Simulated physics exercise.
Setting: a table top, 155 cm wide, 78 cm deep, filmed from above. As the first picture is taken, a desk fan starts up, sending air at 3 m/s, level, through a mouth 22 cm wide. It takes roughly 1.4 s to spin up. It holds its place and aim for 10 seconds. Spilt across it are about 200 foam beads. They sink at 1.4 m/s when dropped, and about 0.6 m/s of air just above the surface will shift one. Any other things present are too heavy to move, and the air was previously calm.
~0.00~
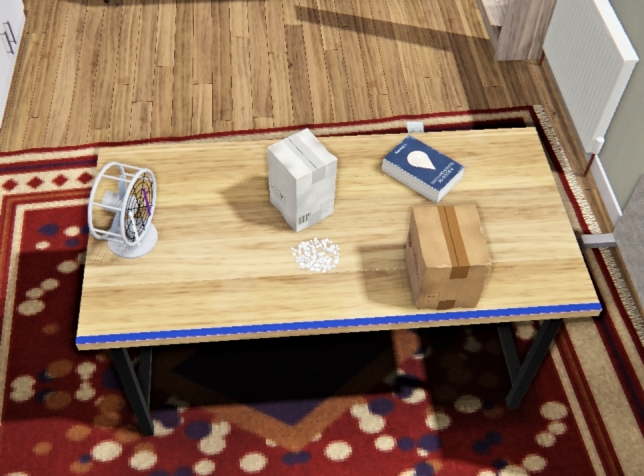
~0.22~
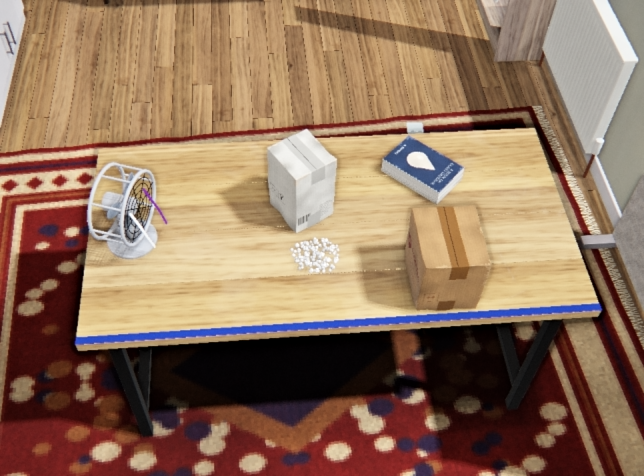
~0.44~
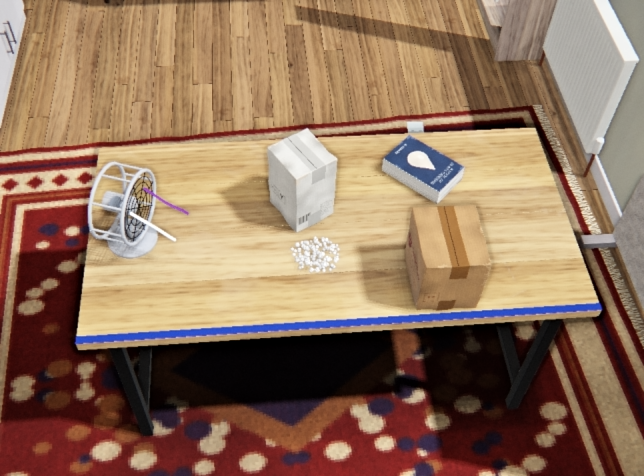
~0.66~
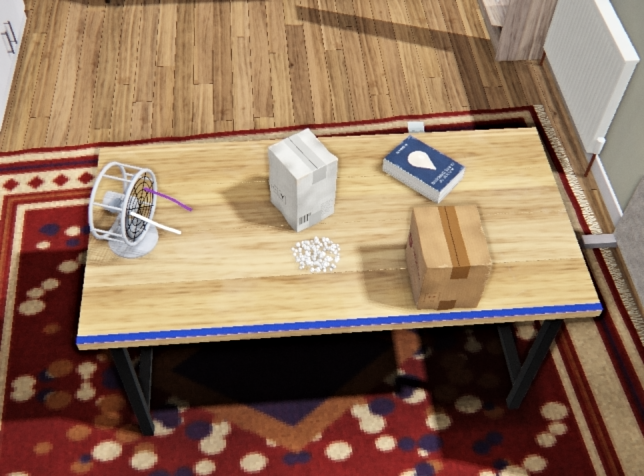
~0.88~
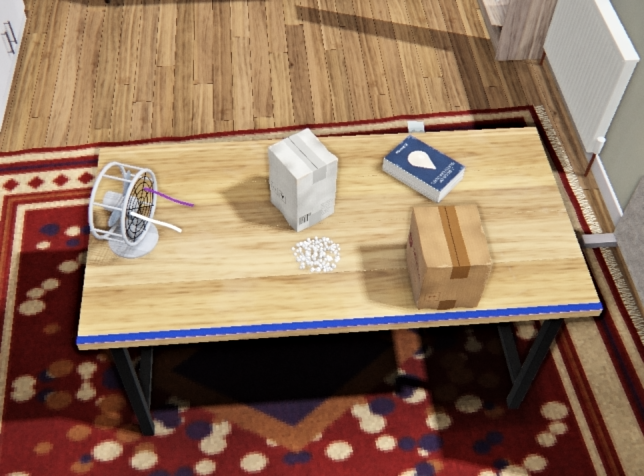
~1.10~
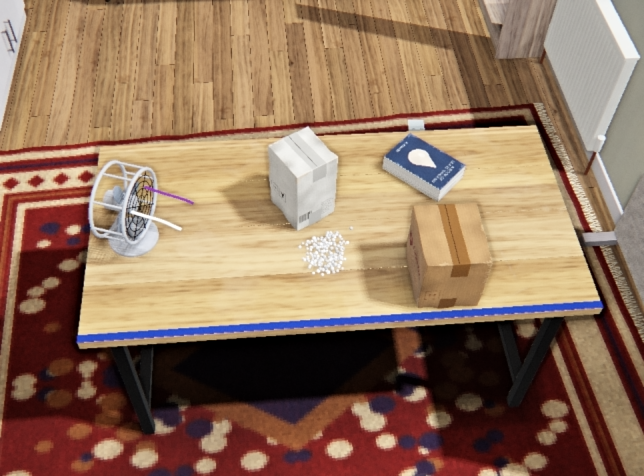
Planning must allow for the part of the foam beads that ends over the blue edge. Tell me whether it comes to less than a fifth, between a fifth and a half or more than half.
It comes to under one in five.
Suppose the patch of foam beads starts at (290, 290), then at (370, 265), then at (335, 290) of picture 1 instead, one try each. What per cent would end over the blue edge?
First try 100 %, second 2 %, third 80 %.
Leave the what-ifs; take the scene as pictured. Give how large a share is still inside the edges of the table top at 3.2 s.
Close to 100 in a hundred are still there.
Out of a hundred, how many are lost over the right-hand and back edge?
I'd put it near 1 percent on the right-hand side and close to 0 percent at the back.
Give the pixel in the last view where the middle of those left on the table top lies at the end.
I'd put it close to (384, 174) in the last view.
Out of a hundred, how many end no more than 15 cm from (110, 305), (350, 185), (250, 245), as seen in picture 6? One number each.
In turn about 0 %, 70 %, 0 %.
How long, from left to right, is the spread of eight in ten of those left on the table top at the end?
Looks like some 20 cm to me.
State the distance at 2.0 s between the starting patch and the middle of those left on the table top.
Measured offset: Approx. 40 cm.
After 2.0 s, 80 % are on the move or not yet settled, 4 % are over the blue edge; the middle of those still in play is near (395, 192).
After 3.2 s, 72 % are on the move or not yet settled, 4 % are over the blue edge; the middle of those still in play is near (387, 181).
After 5.5 s, 67 % are on the move or not yet settled, 4 % are over the blue edge; the middle of those still in play is near (384, 177).
After 10.0 s, at the end, 4 % are over the blue edge; the middle of those still in play is near (384, 174).
